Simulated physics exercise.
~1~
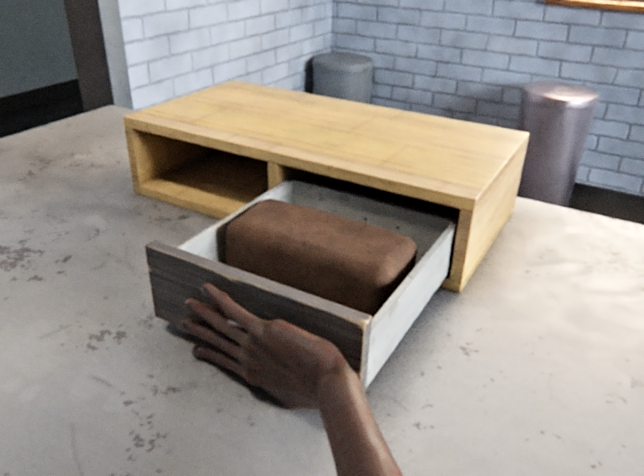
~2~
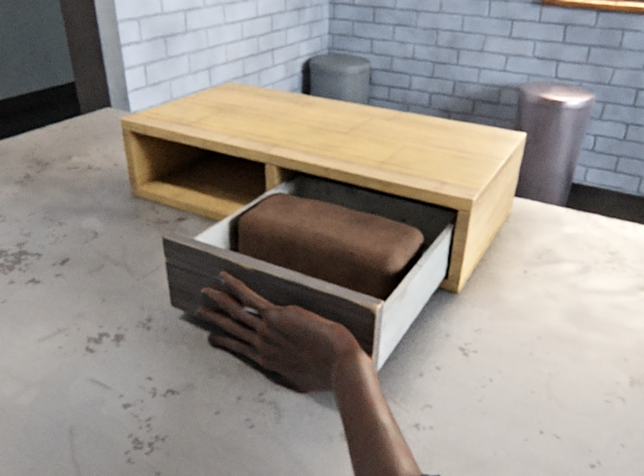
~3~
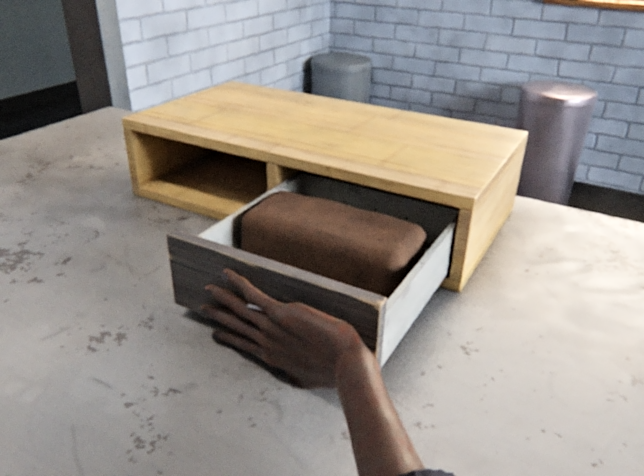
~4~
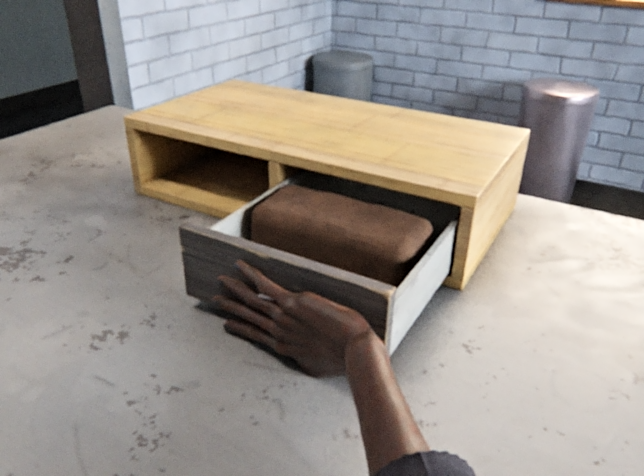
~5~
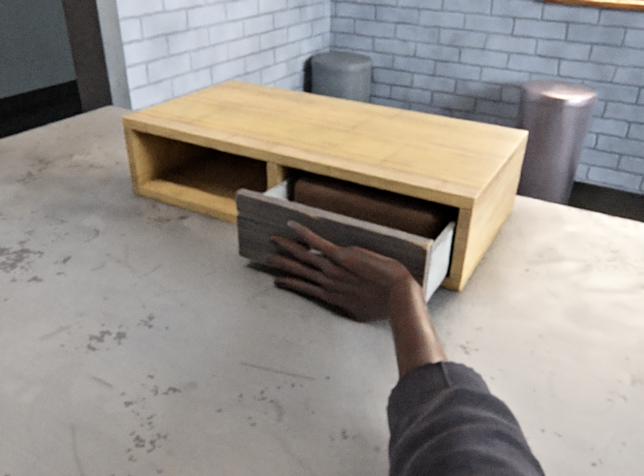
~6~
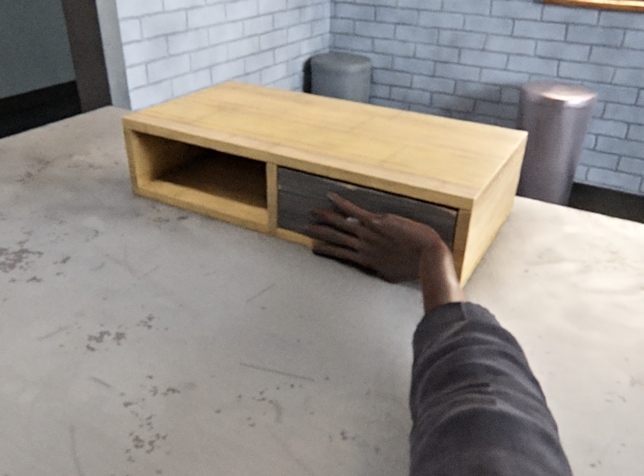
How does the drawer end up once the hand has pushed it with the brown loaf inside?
The drawer goes all the way in and sits flush with the front of the wooden chest, with the loaf out of sight.
